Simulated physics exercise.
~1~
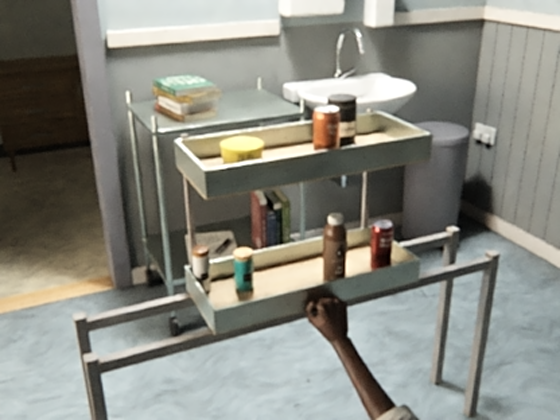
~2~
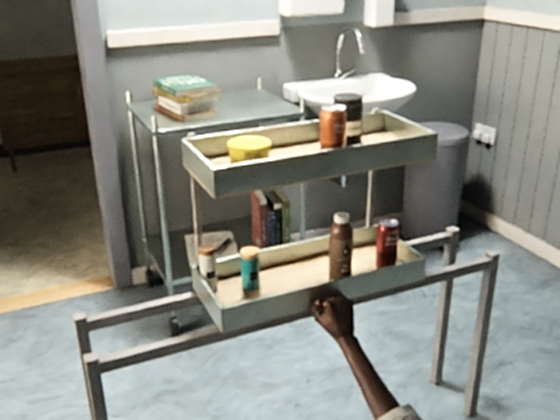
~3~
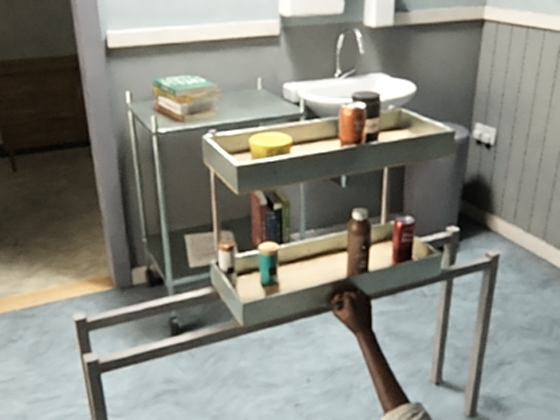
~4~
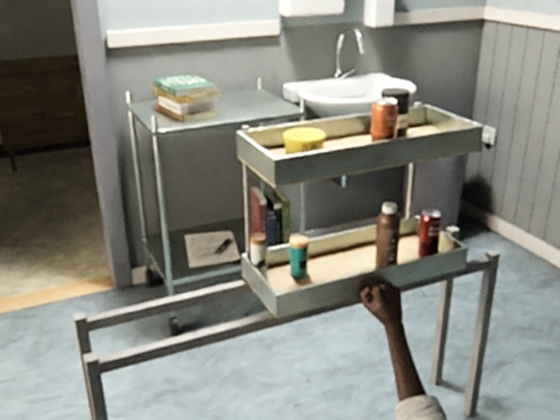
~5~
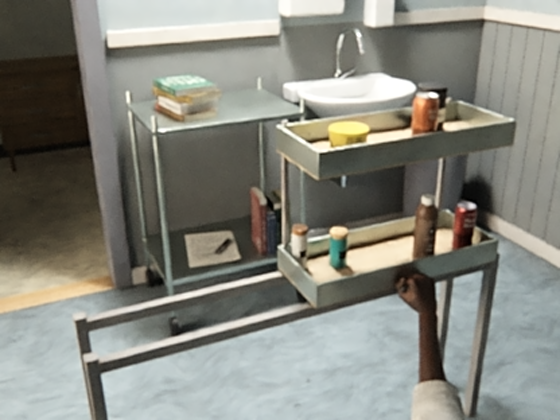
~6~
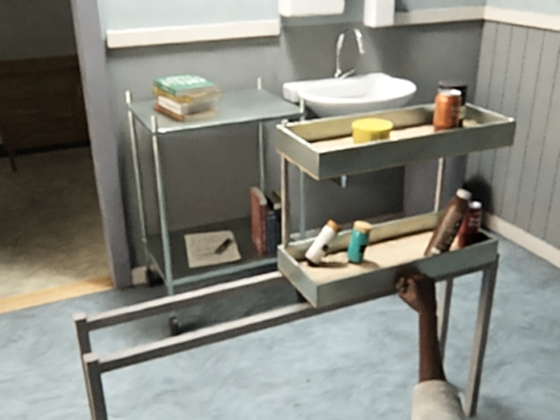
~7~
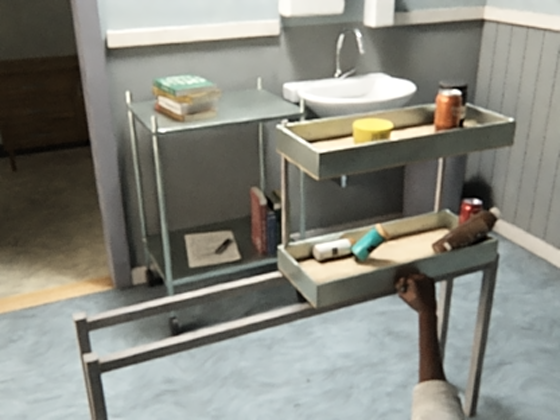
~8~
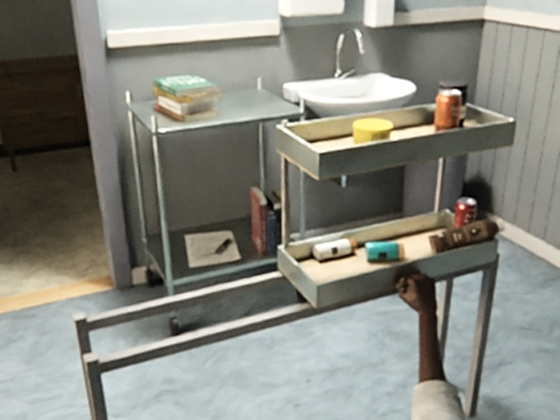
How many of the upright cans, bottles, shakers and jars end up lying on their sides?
Three of them end up on their sides, all on the lower level. They are the brown bottle, the turquoise shaker and the white shaker.
